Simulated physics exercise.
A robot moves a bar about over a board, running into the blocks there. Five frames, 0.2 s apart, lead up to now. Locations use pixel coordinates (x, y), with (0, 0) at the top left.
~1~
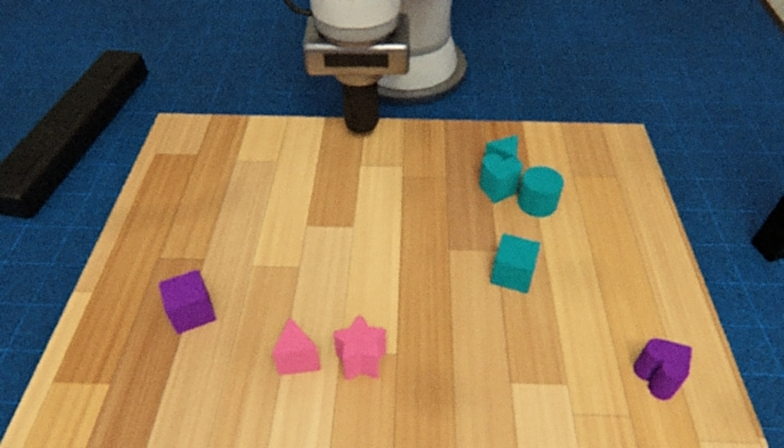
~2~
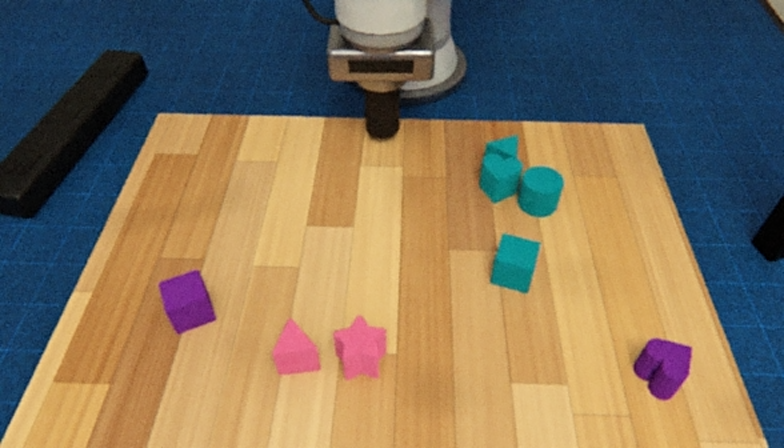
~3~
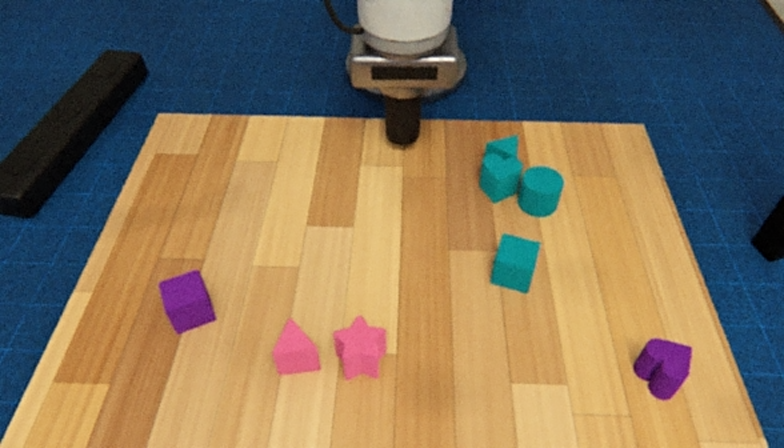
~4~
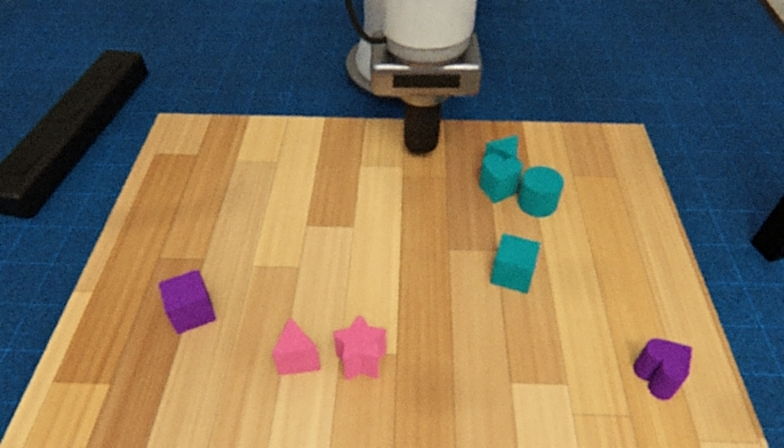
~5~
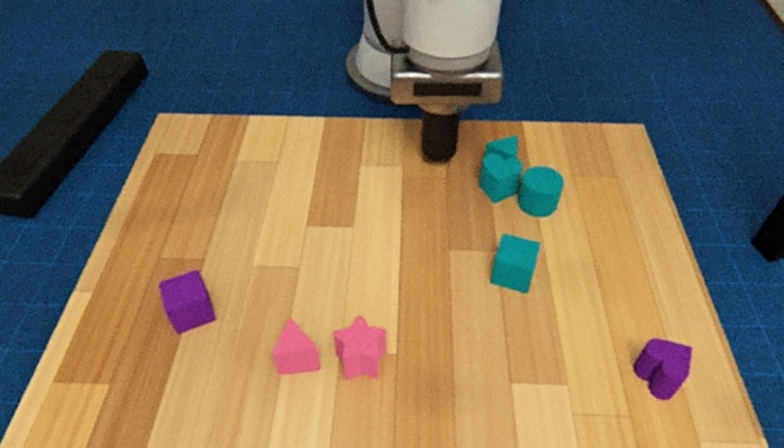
On a wooden board, a robot arm sliding its dark bar rightward towards the viewer, near still turquoise, pink and purple blocks.
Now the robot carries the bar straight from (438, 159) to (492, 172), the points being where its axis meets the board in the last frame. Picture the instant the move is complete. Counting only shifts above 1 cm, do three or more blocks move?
I'd say yes.
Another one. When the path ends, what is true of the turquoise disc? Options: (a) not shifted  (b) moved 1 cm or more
Letter b.
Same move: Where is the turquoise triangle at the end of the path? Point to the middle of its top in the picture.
Its top face will be centred at roughly (534, 146).
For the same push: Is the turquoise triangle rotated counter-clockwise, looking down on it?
Short answer: Yes.
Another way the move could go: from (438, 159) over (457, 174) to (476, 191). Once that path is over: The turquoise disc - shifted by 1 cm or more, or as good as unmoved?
Put simply, it goes somewhere else.
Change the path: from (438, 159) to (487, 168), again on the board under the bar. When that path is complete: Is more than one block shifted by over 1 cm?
No, it doesn't check out.
On the path given first. Halfway along, bar (466, 157); nothing pushed yet.
At the end, bar (493, 164); turquoise heart-shaped block (514, 173), turned 20° clockwise; turquoise triangle (534, 146), turned 25° anticlockwise; turquoise disc (555, 186).
